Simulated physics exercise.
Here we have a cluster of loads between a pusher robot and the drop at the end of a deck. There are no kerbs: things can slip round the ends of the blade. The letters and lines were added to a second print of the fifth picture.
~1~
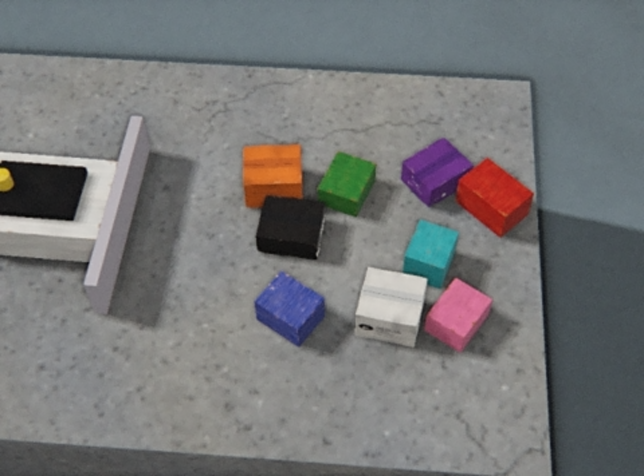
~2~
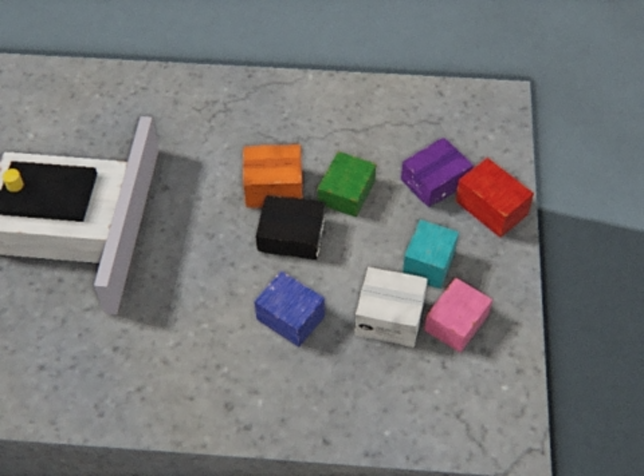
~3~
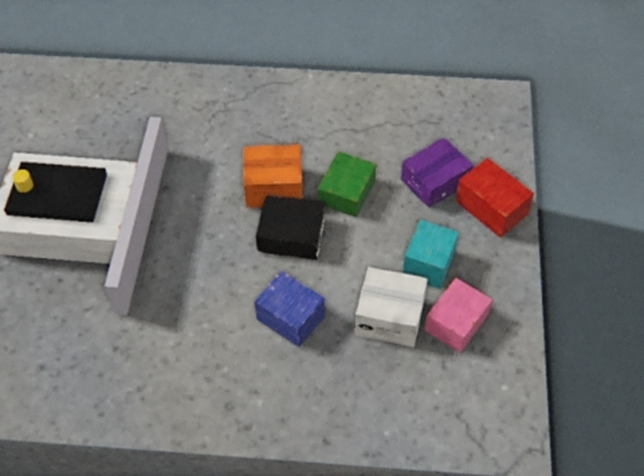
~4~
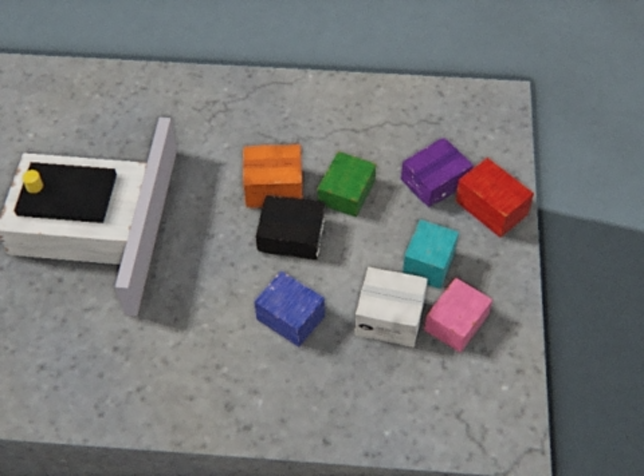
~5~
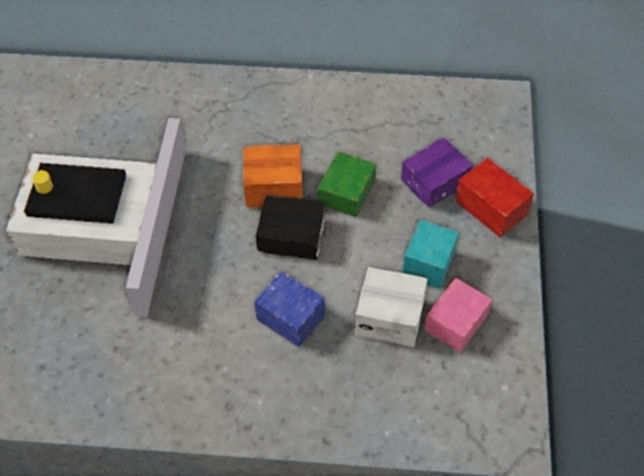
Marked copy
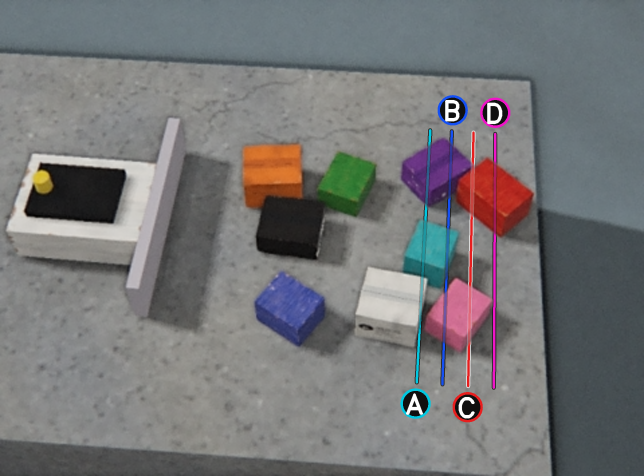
On a grey deck, a white pusher robot creeps right toward a cluster of still, coloured boxes.
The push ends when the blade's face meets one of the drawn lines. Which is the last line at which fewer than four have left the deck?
Line B.
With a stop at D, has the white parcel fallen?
Yes.
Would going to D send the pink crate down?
Yes.
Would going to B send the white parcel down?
By then, no.
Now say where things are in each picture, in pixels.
In the first frame, robot (43, 190); black parcel (291, 228); red crate (494, 198).
In the second frame, robot (53, 190); blue crate (290, 309).
In the third frame, robot (63, 191); white parcel (391, 307).
In the fourth frame, robot (73, 192); turquoise crate (430, 254).
In the fifth frame, robot (83, 192); pink crate (459, 315); black parcel (291, 228); red crate (494, 198).
On the copy, A at (424, 245); B at (448, 247); C at (471, 248); D at (495, 250).
On B. First, robot (187, 198); green crate (355, 184); orange box (304, 180).
Then, robot (291, 205); red crate (538, 215); purple box (509, 175).
Finally, robot (372, 210); red crate over the edge; purple box over the edge; three fallen.
By contrast, A is within the limit but short; C drops six; D drops six.
